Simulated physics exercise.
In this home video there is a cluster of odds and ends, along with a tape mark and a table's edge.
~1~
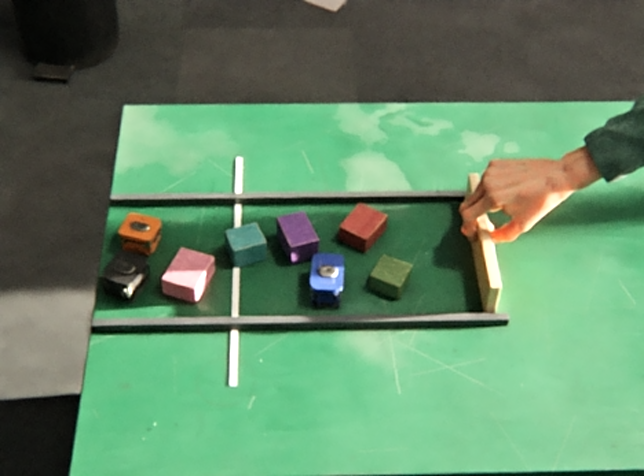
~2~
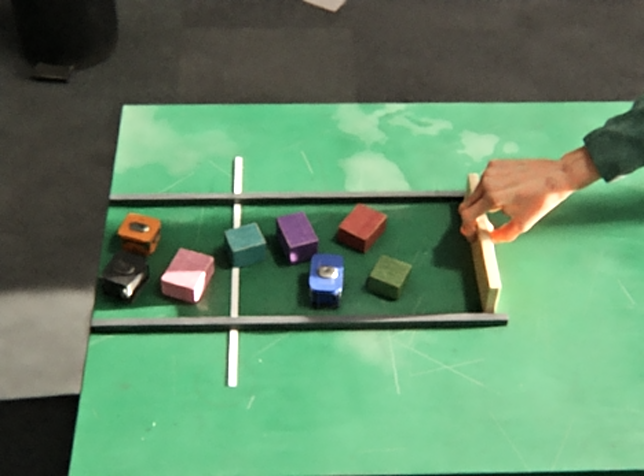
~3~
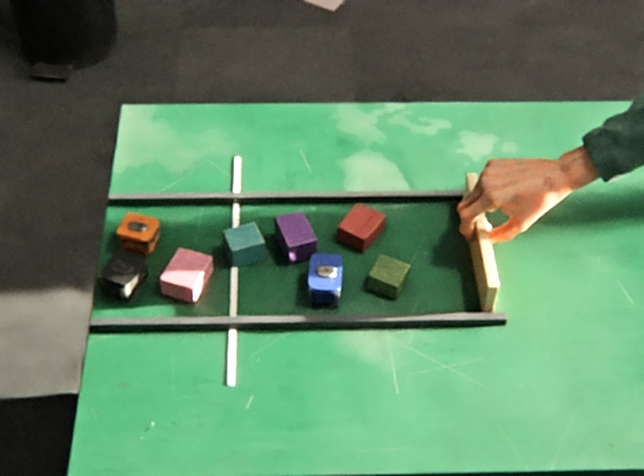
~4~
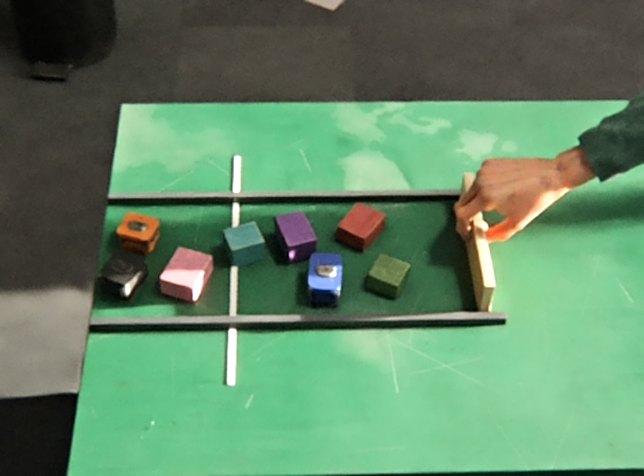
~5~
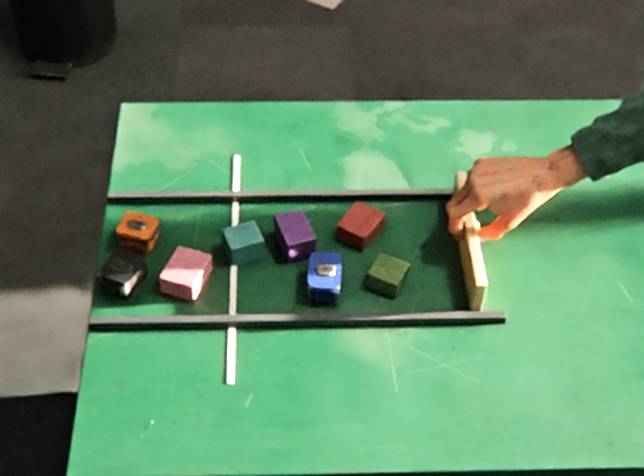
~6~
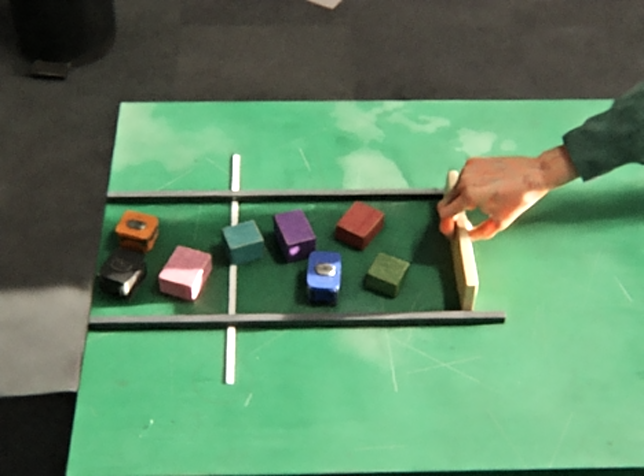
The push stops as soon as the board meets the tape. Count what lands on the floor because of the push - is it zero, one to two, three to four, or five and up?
Tally: Nothing.
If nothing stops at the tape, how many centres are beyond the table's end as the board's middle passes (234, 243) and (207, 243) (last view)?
Past the end: 0 and 2.
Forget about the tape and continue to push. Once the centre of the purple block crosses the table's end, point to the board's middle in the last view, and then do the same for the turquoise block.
Approx. (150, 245) for the first, approx. (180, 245) for the second.
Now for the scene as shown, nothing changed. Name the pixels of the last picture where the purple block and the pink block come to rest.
The purple block finishes at (185, 238); the pink block finishes at (150, 273).
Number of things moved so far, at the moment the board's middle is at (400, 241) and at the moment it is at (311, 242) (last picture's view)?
It comes to 1 for the first spot, 5 for the other.
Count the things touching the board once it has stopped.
At rest, 2 are in contact.
Early on, none off yet; black case at rest near (123, 274); orange case at rest near (138, 233); pink block at rest near (186, 273).
Finally, the number that fall off is zero.
